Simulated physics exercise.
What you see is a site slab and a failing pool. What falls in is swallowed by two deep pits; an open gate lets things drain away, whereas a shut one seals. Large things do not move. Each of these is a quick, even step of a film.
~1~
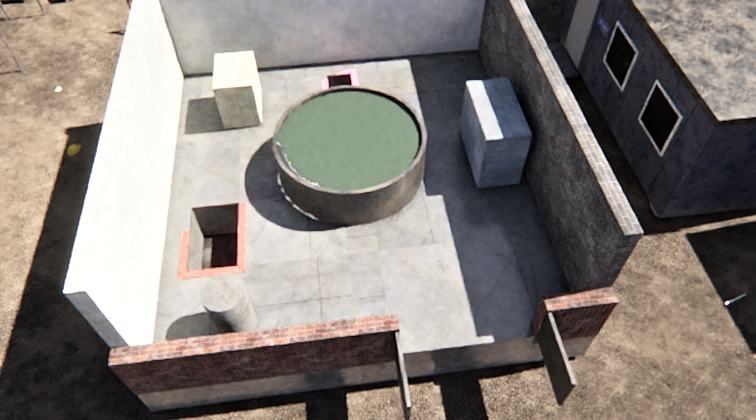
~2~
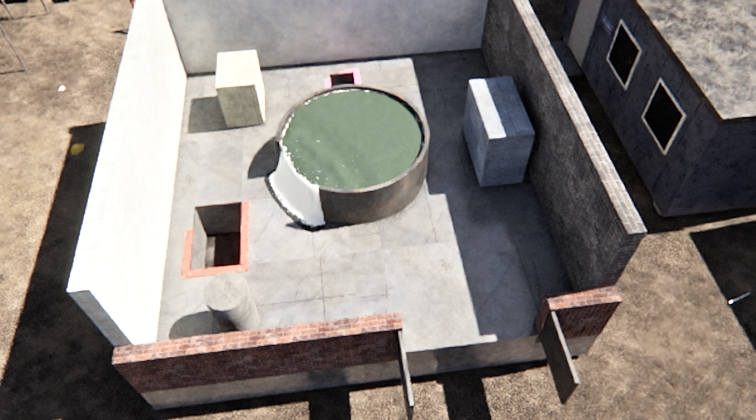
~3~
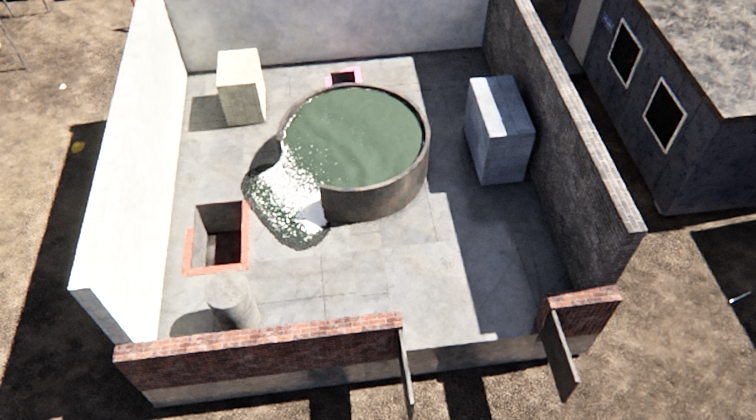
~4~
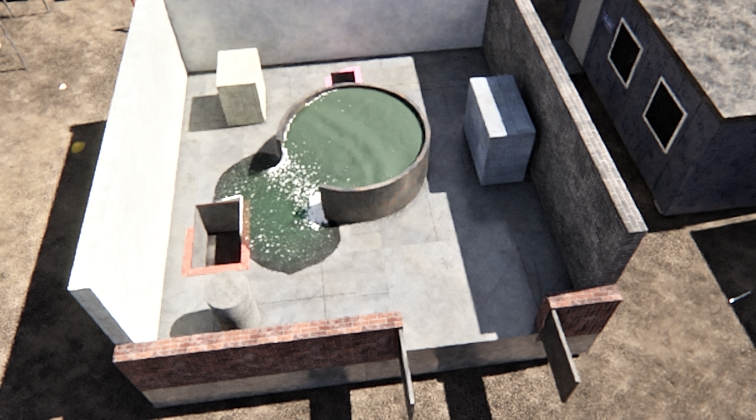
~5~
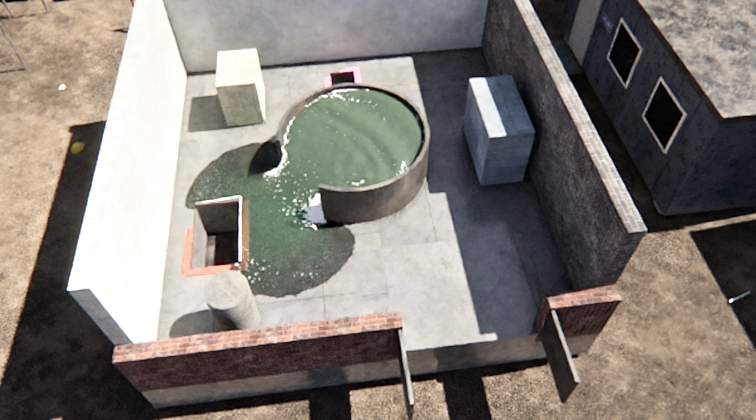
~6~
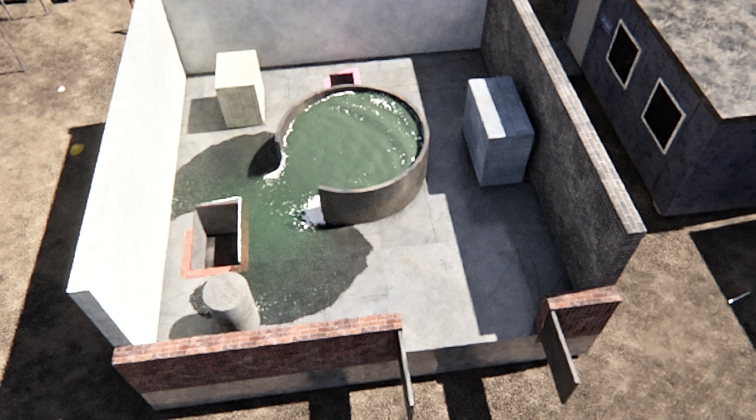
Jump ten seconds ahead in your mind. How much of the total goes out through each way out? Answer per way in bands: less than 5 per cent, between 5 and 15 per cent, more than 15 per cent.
Going out through each: The gate, less than 5 per cent; the red pit, more than 15 per cent; the pink pit, less than 5 per cent.
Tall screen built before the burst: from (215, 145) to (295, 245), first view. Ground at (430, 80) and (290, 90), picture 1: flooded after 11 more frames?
As listed: Not flooded, wet.
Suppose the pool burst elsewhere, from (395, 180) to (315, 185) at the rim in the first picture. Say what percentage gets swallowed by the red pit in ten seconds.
The red pit takes 20 per cent.
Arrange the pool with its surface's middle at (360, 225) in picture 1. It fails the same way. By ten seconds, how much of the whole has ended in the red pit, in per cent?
Parts in a hundred: Red 50.
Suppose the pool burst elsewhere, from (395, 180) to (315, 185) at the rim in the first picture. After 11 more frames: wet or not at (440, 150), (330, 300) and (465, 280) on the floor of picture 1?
Listed in order, they come out without a puddle, sitting in a pool and sitting in a pool.
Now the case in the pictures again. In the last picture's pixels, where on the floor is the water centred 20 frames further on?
Somewhere near (310, 201).
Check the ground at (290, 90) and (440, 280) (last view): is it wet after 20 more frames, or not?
First spot spared; second spot swamped.
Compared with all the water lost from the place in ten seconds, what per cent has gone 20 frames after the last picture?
I'd put it at 55 per cent.
A moment on, water covers 25 % of the floor; the gate 0 %, the red pit 13 %, the pink pit 0 %.
Next, water covers 30 % of the floor; the gate 0 %, the red pit 24 %, the pink pit 0 %.
Then, water covers 45 % of the floor; the gate 0 %, the red pit 36 %, the pink pit 0 %.
Later, water covers 65 % of the floor; the gate 1 %, the red pit 51 %, the pink pit 0 %.
In the end, water covers 70 % of the floor; the gate 2 %, the red pit 62 %, the pink pit 1 %.
